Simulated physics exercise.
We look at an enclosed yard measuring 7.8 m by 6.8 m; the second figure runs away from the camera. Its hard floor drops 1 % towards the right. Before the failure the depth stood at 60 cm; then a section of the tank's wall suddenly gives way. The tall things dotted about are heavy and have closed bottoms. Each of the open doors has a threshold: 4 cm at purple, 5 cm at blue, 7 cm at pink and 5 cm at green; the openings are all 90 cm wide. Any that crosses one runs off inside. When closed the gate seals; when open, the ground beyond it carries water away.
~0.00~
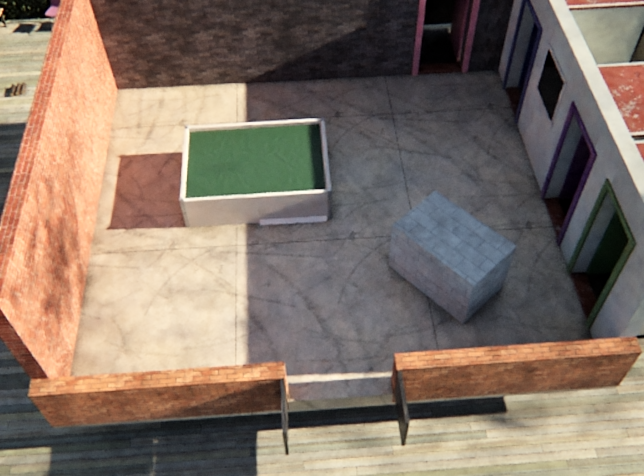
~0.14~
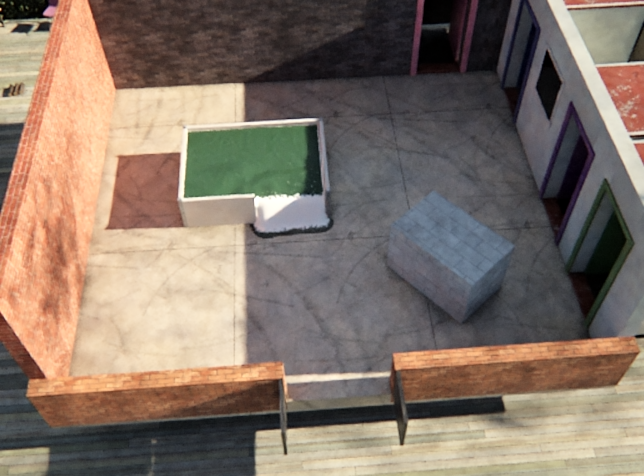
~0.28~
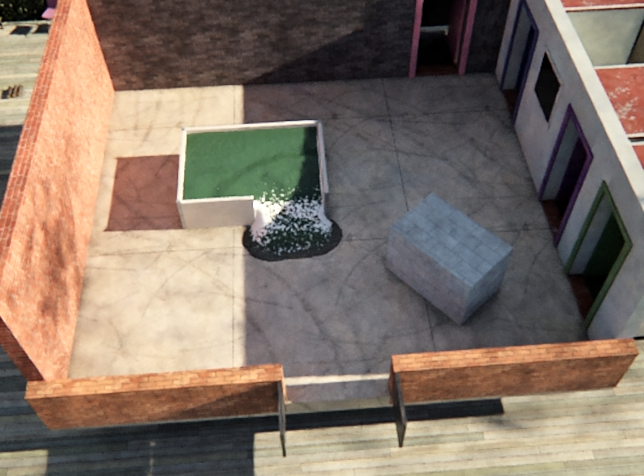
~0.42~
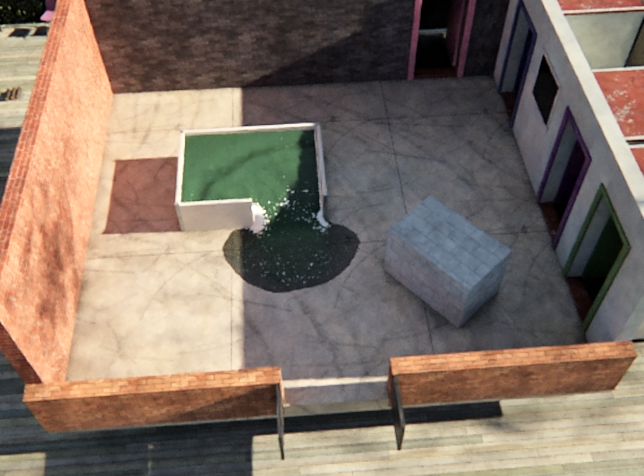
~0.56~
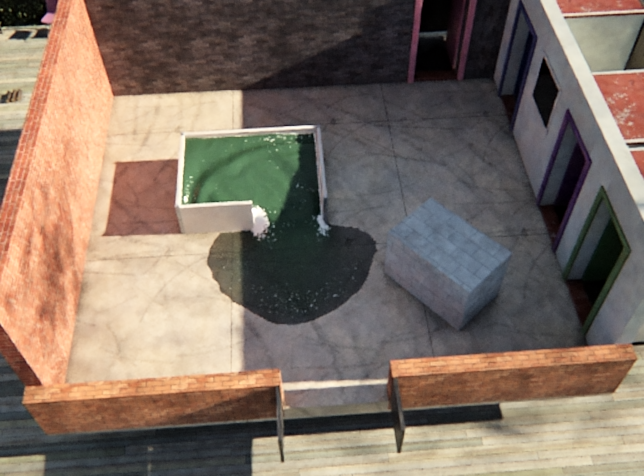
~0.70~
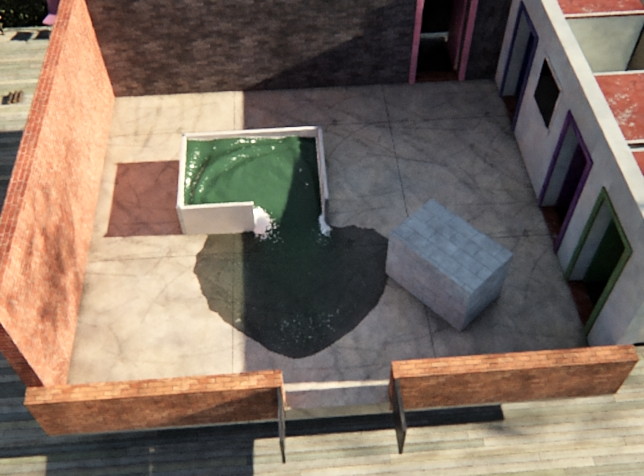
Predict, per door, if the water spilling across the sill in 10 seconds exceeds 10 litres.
One by one: The purple door will hold enough water back, the blue door will hold enough water back, the pink door will hold enough water back, the green door will not hold enough water back.
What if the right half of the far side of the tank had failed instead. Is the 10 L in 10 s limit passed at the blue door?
Blue: Exceeds.
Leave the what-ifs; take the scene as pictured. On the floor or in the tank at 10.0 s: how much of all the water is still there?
Near 62 in a hundred is still there.
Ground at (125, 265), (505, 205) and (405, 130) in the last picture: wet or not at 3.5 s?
First spot not yet wet, second not yet wet, third not yet wet.
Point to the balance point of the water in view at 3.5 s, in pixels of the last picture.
I'd put it close to (285, 261).
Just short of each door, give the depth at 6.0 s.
Depths in centimetres - purple: 4, blue: 1, pink: 0, green: 9.
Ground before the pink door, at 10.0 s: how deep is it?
The depth there is near 5.0 cm.
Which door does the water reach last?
The pink door.
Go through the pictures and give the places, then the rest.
The first frame shows the tank at (256, 161) is whole and still, 60 cm deep.
In the second frame, the front is at (257, 228), 0.6 m from the gap at (292, 209); 0.3 m2 of floor is under water; 60 cm left at the back of the tank.
In the third frame, the front is at (256, 253), 0.9 m from the gap at (290, 213); 0.9 m2 of floor is under water; 60 cm left at the back of the tank.
In the fourth frame, the front is at (270, 287), 1.4 m from the gap at (289, 216); 2.0 m2 of floor is under water; 59 cm left at the back of the tank.
In the fifth frame, water pours out at (289, 218) and has run 1.9 m, to (291, 320); typically 5 cm deep outside, 55 cm at the tank's back.
In the sixth frame, water pours out at (290, 219) and has run 2.5 m, to (306, 351); typically 5 cm deep outside, 50 cm at the tank's back.
After 1.4 s water covers 20 % of the floor and is deepest (32 cm) near (305, 236); purple door not reached, blue door not reached, pink door not reached, green door not reached.
After 2.2 s water covers 25 % of the floor and is deepest (24 cm) near (453, 382); purple door not reached, blue door not reached, pink door not reached, green door not reached.
After 3.5 s water covers 35 % of the floor and is deepest (20 cm) near (587, 373); purple door not reached, blue door not reached, pink door not reached, green door 11 cm at the sill, 5 L in.
After 6.0 s water covers 55 % of the floor and is deepest (12 cm) near (587, 373); purple door 4 cm at the sill, 0 L in, blue door 1 cm at the sill, 0 L in, pink door not reached, green door 9 cm at the sill, 46 L in.
After 10.0 s water covers 80 % of the floor and is deepest (8 cm) near (587, 373); purple door 3 cm at the sill, 0 L in, blue door 5 cm at the sill, 0 L in, pink door 5 cm at the sill, 0 L in, green door 7 cm at the sill, 74 L in.
